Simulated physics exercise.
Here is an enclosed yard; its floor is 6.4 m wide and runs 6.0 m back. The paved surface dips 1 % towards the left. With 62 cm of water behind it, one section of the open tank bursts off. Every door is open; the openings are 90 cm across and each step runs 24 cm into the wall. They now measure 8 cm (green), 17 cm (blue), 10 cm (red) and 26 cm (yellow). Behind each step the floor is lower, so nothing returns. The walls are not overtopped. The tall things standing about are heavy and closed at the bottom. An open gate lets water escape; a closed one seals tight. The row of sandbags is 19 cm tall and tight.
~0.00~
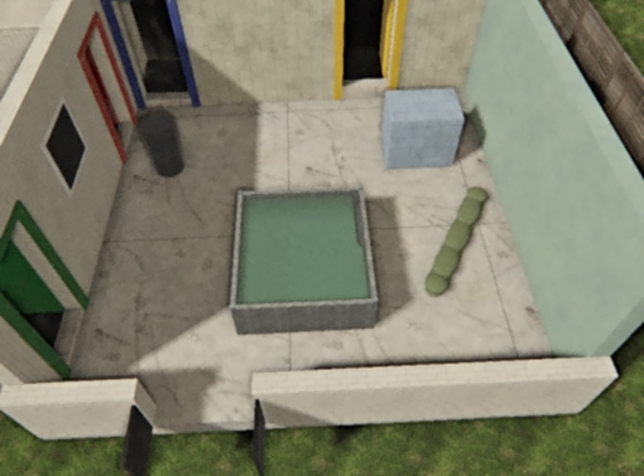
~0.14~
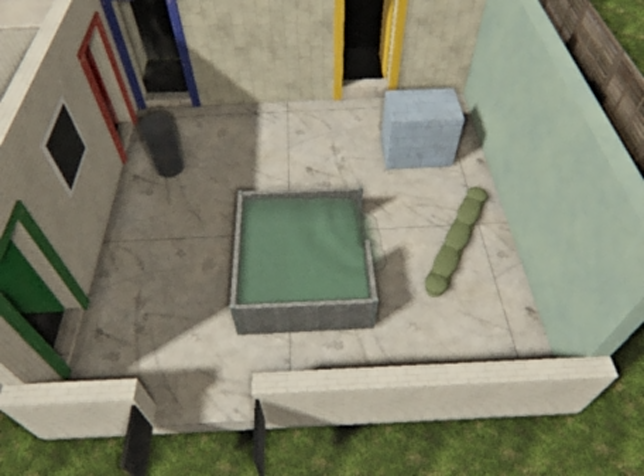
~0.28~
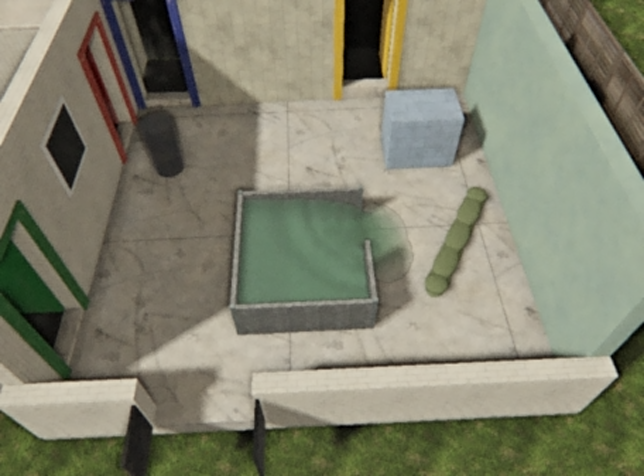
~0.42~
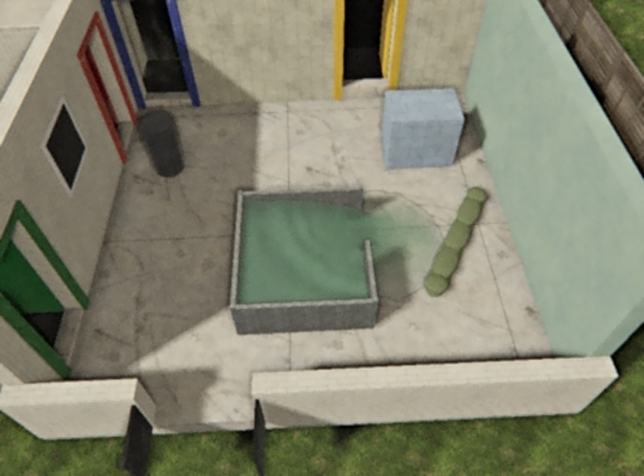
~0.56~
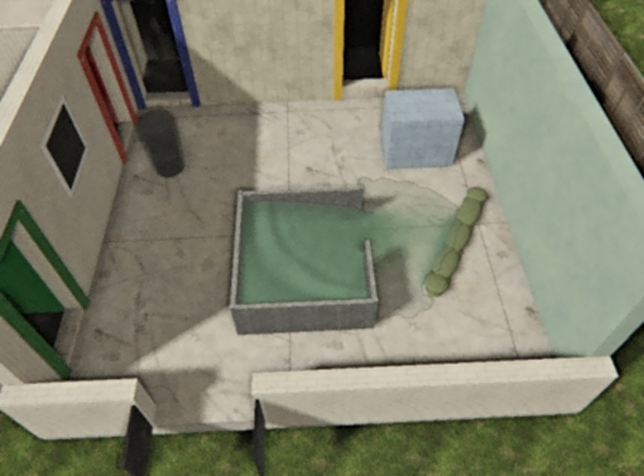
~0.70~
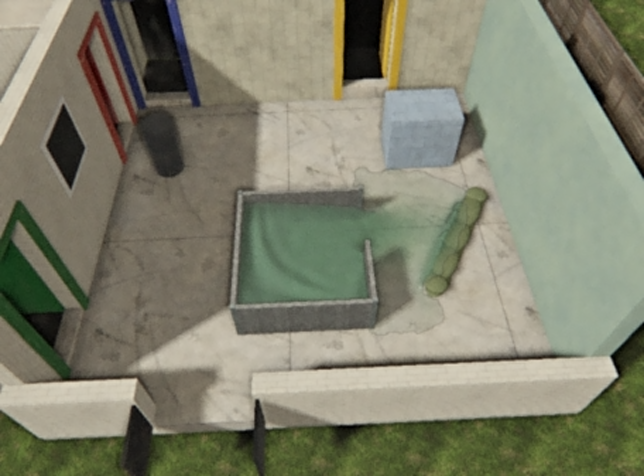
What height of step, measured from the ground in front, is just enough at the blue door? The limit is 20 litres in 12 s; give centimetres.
Close to 7 cm is just enough.
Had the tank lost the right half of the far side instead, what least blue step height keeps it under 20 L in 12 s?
Then roughly 11.5 cm.
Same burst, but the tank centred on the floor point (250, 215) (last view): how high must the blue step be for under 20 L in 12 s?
Some 9.0 cm.
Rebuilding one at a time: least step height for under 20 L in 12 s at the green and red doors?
About 7.0 cm at green and 10.0 cm at red.
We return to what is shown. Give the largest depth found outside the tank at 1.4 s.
Roughly 36 cm.
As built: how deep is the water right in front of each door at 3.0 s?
Depths in cm: Green 0, blue 0, red 0, yellow 7.
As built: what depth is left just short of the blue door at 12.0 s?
About 8.0 cm.
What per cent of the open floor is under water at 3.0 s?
Near 35 per cent is wet.
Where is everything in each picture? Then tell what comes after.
The open tank at (302, 246) is whole and still, 62 cm deep; the blue door at (157, 62) is dry, in the first frame.
The gap is at (360, 236), the front 0.3 m out at (379, 265); the back of the open tank holds 62 cm, in the second frame.
The front is at (407, 260), 0.7 m from the gap at (360, 236); 0.7 m2 of floor is wet, 62 cm left at the back, in the third frame.
Water pours out at (360, 237) and has run 1.2 m, to (440, 249); about 7 cm deep outside, 62 cm at the back, in the fourth frame.
The front is at (458, 212), 1.6 m from the gap at (360, 236); 2.5 m2 of floor is wet, 60 cm left at the back, in the fifth frame.
The front is at (463, 192), 1.9 m from the gap at (360, 236); 3.1 m2 of floor is wet, 53 cm left at the back; the blue door at (157, 62), 4.9 m from the gap, is still 4.3 m from the nearest water, in the sixth frame.
After 1.4 s water covers 20 % of the floor, deepest (36 cm) near (439, 243); it has not reached the blue door.
After 3.0 s water covers 35 % of the floor, deepest (26 cm) near (443, 102); it has not reached the blue door.
After 12.0 s water covers 95 % of the floor, deepest (10 cm) near (79, 333); 8 cm at the blue door, 0 litres in over its 17 cm step.
At the blue door as built, the water arrived by 4.6 s and peaked near 11 cm at 7.6 s.
With a step of 6 cm, 34 litres would have come in within the 12 s; with 8 cm, 10 litres. So under 20 litres takes about 7 cm.
